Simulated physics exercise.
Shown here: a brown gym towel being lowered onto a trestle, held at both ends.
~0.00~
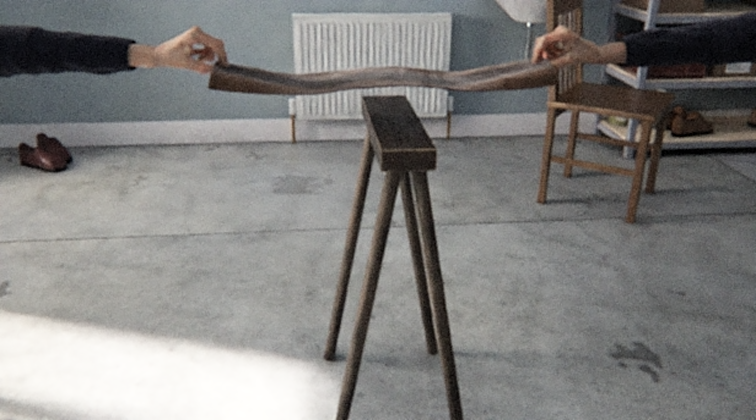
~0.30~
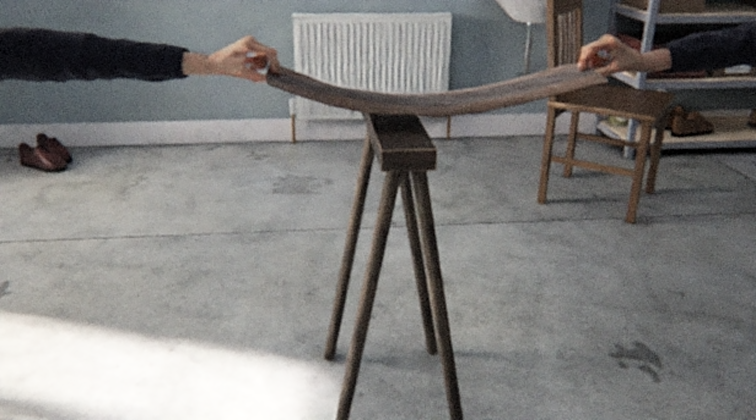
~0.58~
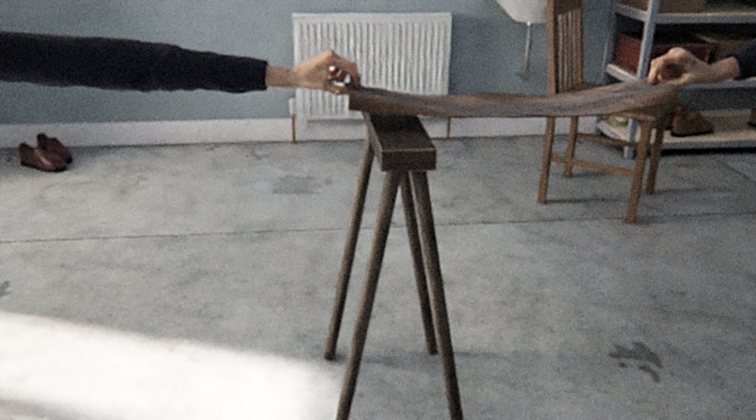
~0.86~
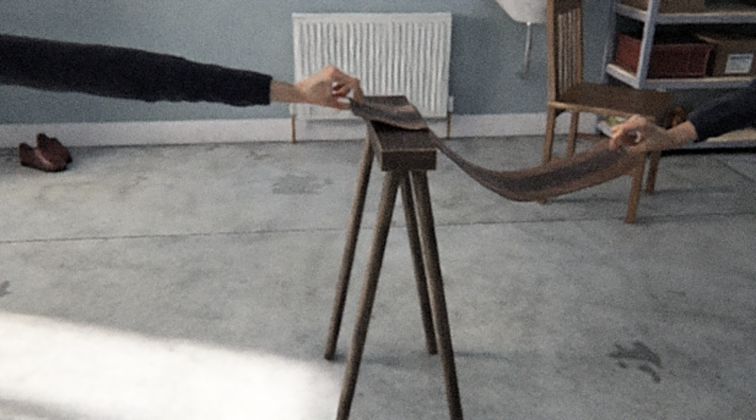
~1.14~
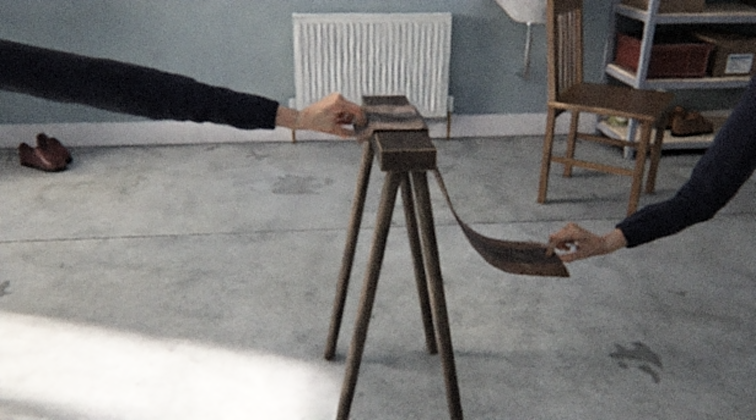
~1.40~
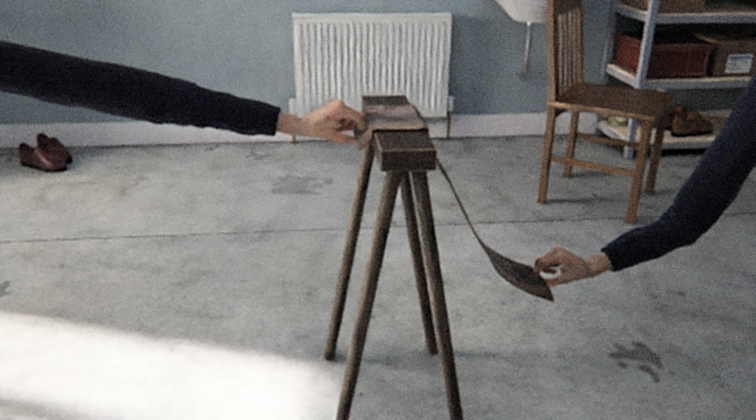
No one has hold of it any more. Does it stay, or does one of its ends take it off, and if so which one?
I expect it will drift off to the right.
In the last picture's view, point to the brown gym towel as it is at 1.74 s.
(441, 255) or thereabouts.
By 1.74 s, gym towel sliding right.
By 2.00 s, gym towel in a heap on the floor near (433, 387).
When it is over, gym towel in a heap on the floor near (435, 390). The brown gym towel is pulled rightwards.
